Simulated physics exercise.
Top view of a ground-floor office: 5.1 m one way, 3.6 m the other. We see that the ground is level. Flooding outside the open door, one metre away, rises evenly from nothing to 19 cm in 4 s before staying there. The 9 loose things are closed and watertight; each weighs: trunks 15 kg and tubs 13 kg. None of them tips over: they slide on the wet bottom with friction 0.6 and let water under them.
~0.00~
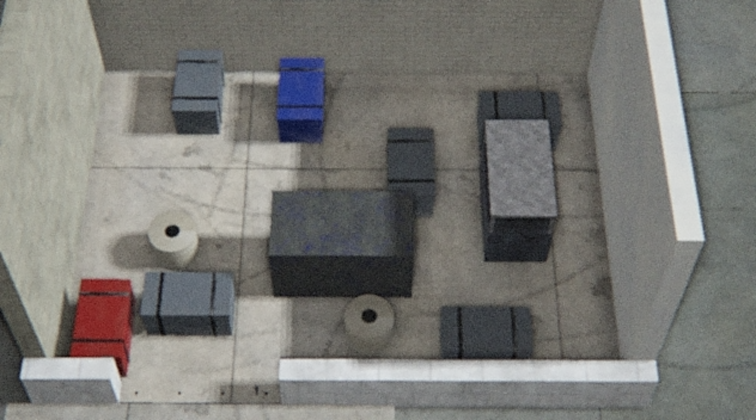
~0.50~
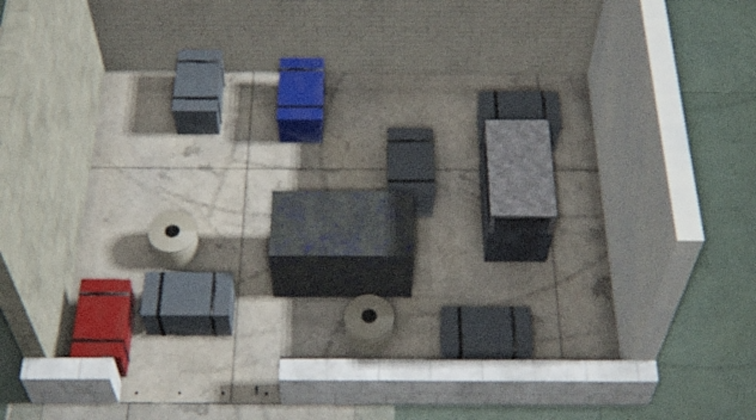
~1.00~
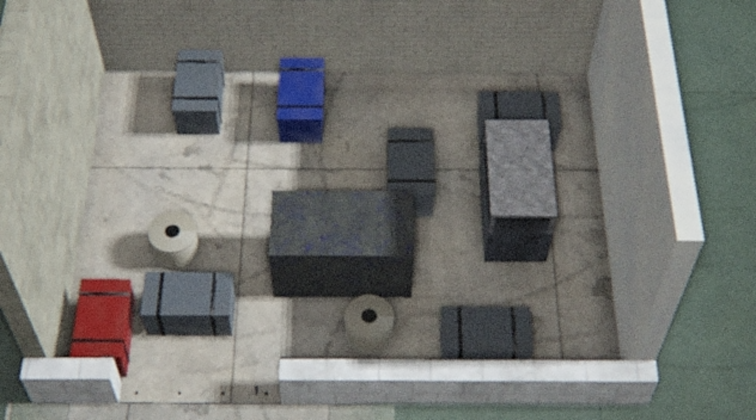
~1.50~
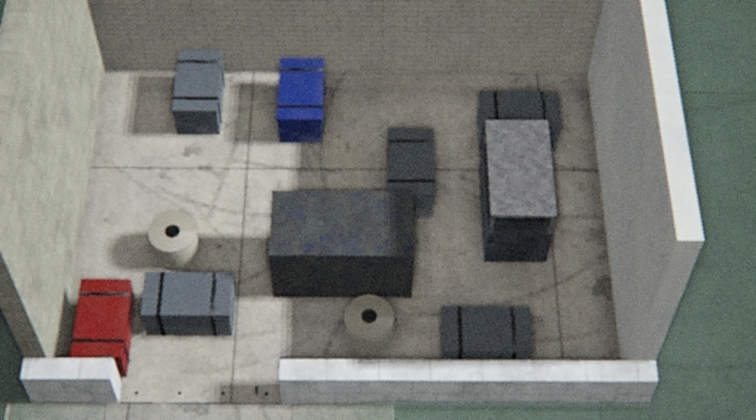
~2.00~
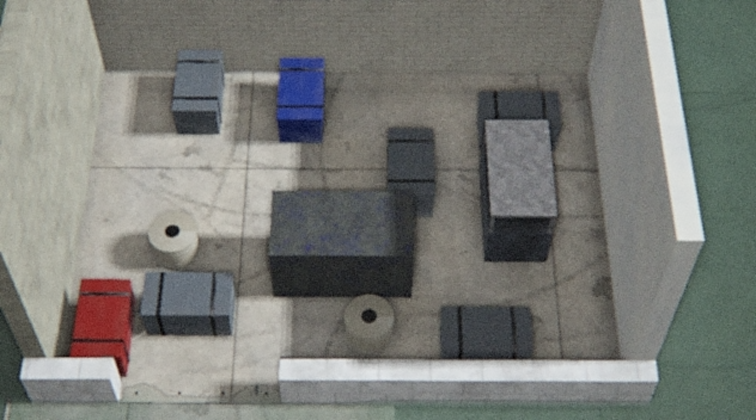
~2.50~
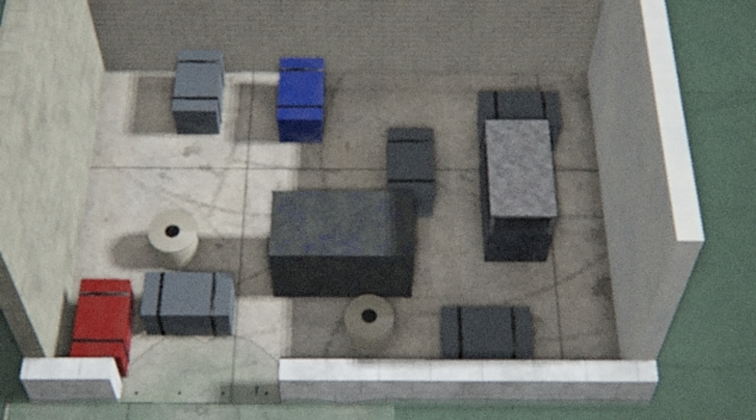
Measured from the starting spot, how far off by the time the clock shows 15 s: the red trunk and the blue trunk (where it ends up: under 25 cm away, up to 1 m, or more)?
The red trunk covers a big distance, and the blue trunk covers a big distance.
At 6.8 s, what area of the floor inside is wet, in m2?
Some 12 m2.
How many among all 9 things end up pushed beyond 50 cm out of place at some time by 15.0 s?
The tally stands at 6.
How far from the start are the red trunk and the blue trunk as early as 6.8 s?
By then roughly 20 cm and 10 cm, respectively.
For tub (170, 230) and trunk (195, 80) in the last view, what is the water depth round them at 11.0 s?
About 15 and 7 cm.
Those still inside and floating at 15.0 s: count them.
Total: 9.
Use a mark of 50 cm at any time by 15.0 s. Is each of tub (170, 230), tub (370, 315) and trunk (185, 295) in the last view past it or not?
Well, in sequence it's greater, lower, greater.
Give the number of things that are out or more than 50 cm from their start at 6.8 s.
2.
After 3.5 s the red trunk is near (101, 317), 0.0 m from its start, aground; the blue trunk is near (301, 88), 0.0 m from its start, aground; 0 afloat.
After 6.8 s the red trunk is near (83, 316), 0.2 m from its start, afloat; the blue trunk is near (309, 82), 0.1 m from its start, afloat; 4 afloat.
After 11.0 s the red trunk is near (110, 279), 0.4 m from its start, afloat; the blue trunk is near (558, 86), 2.6 m from its start, afloat; 6 afloat.
After 15.0 s the red trunk is near (215, 118), 2.4 m from its start, afloat; the blue trunk is near (557, 86), 2.6 m from its start, afloat; 9 afloat.
